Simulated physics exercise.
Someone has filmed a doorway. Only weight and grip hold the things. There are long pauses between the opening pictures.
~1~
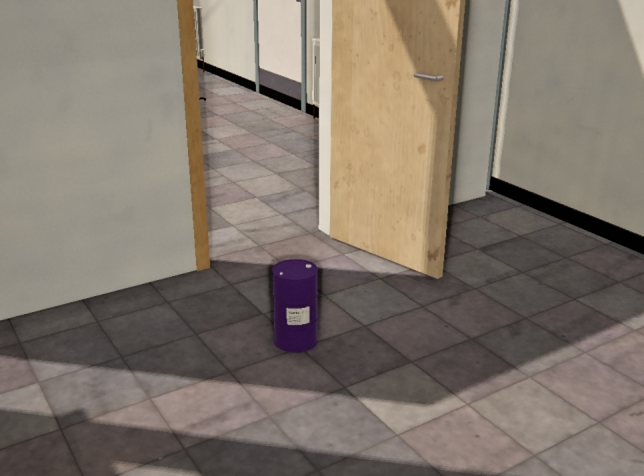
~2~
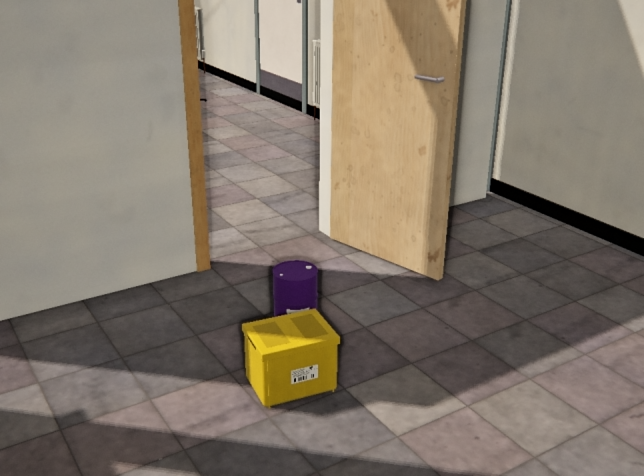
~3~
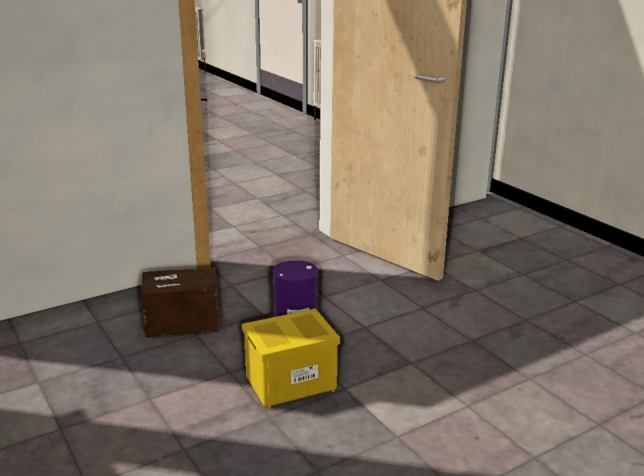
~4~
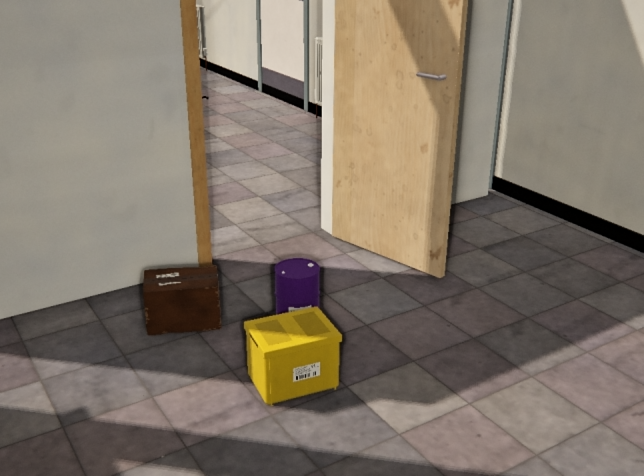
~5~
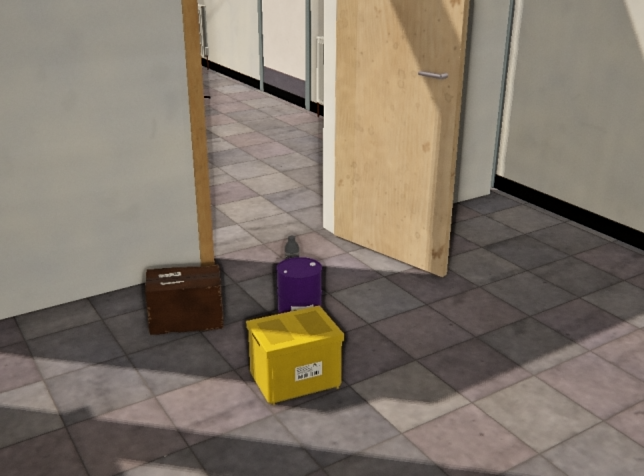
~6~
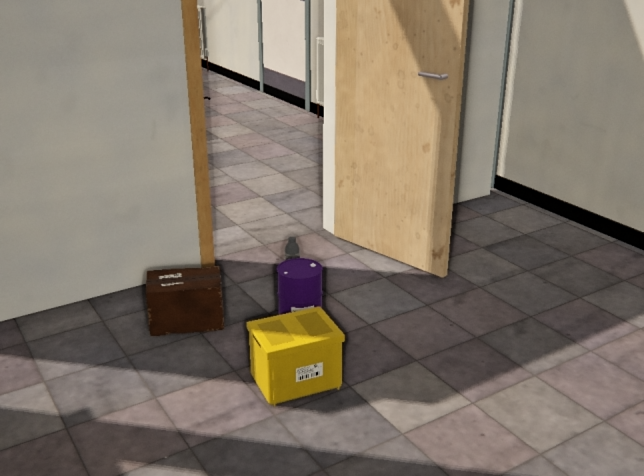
A wide-open door standing still as a purple drum is joined by a yellow tote, a brown box, then a small grey object.
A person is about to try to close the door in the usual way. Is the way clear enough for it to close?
The door closes.
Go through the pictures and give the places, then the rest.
Door wide open and still, in the first picture.
Door wide open and still; yellow tote (291, 357), in the second picture.
Door wide open and still; brown box (181, 302), in the third picture.
Door wide open and still; yellow tote (293, 355), in the fourth picture.
Door wide open and still; brown box (185, 299); yellow tote (295, 354), in the fifth picture.
Door wide open and still, in the sixth picture.
Then, 0.90 s later than the last frame, door 66° open.
Then, 1.40 s later than the last frame, door 28° open; grey bottle moved well along near (266, 256).
Then, 1.70 s later than the last frame, door 4° open; grey bottle moved well along near (227, 241).
Then, 1.90 s later than the last frame, door 0° open; grey bottle tilted by 49° near (213, 234).
When it is over, door 0° open; lying over on the floor, grey bottle; the other 3 as before. End places, in pixels of the last picture, grey bottle near (216, 240).
